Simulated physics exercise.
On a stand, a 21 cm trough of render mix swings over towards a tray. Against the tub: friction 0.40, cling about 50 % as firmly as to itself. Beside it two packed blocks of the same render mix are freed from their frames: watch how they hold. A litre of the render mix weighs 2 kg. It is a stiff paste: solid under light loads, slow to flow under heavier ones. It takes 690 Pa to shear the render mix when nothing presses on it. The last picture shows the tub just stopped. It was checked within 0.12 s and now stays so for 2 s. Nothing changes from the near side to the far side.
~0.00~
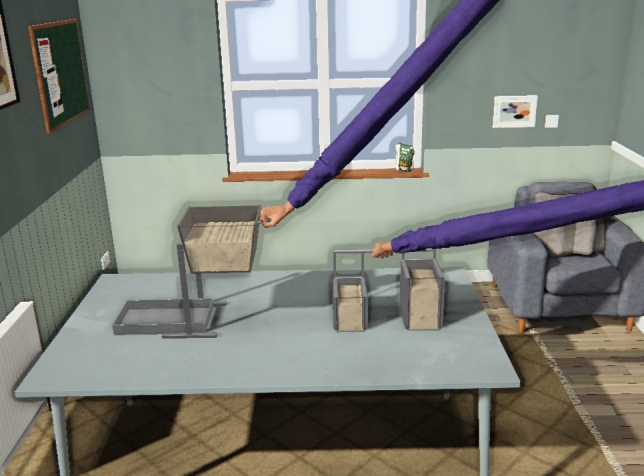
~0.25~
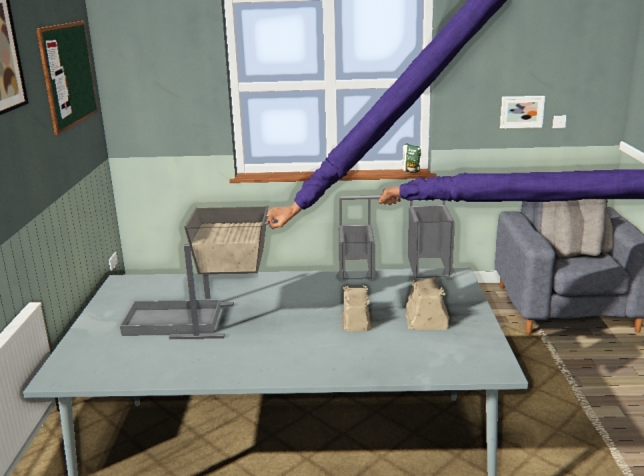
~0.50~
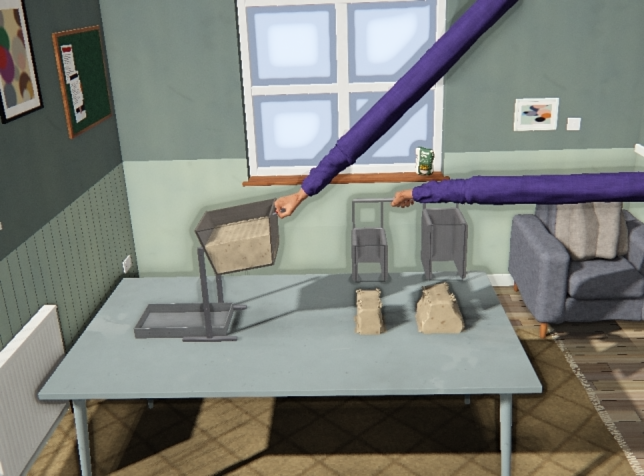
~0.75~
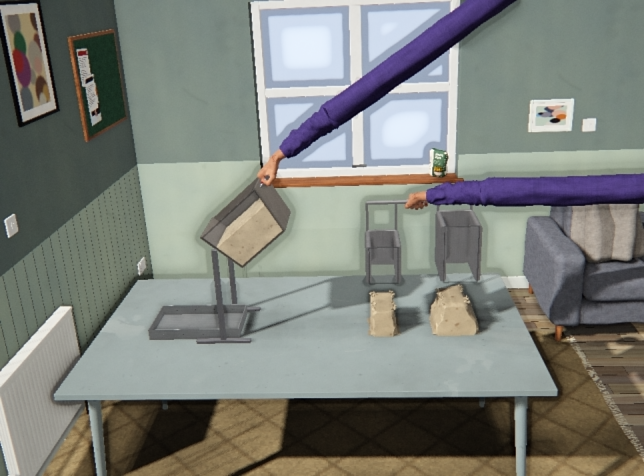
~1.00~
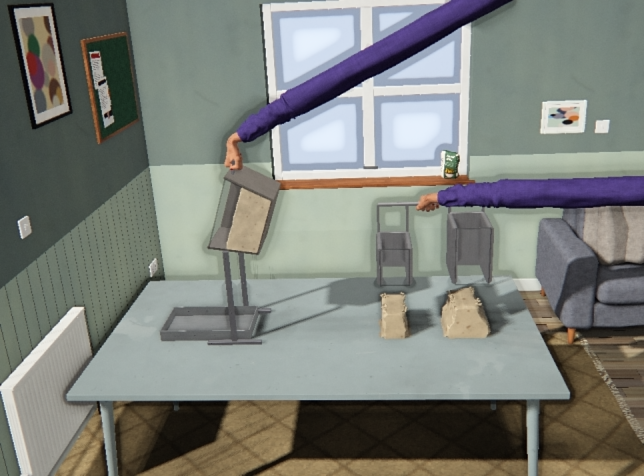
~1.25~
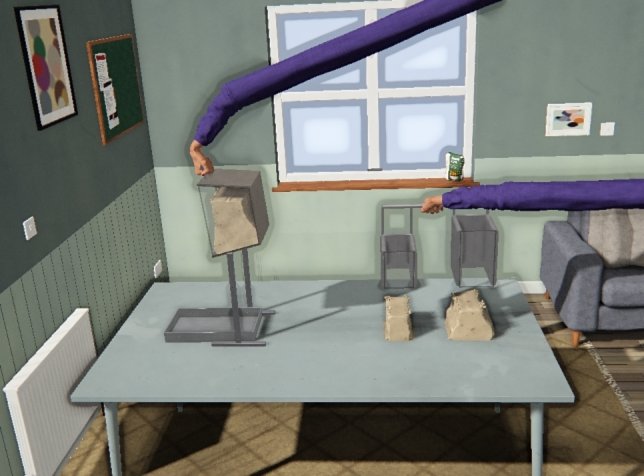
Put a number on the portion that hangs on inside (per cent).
The portion that hangs on inside is near 38 %.
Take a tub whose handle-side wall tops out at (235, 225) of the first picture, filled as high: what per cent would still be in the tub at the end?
It would be near 40 %.
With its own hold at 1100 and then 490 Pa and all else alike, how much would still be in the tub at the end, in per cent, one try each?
In that order: 35 %, 30 %.
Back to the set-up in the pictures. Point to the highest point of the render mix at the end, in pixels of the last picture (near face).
Near (235, 231).
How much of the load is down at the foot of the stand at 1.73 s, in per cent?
Some 60 per cent.
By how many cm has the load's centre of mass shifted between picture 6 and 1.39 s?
About 8 cm.
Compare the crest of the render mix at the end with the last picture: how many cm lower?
Some 14 cm.
After 1.39 s, the tub is at 95 degrees and holds 74 %.
After 1.56 s, the tub is at 95 degrees and holds 39 %.
After 1.73 s, the tub is at 95 degrees and holds 38 %.
After 1.90 s, the tub is at 95 degrees and holds 38 %.
After 3.25 s, the tub is at 95 degrees and holds 38 %.
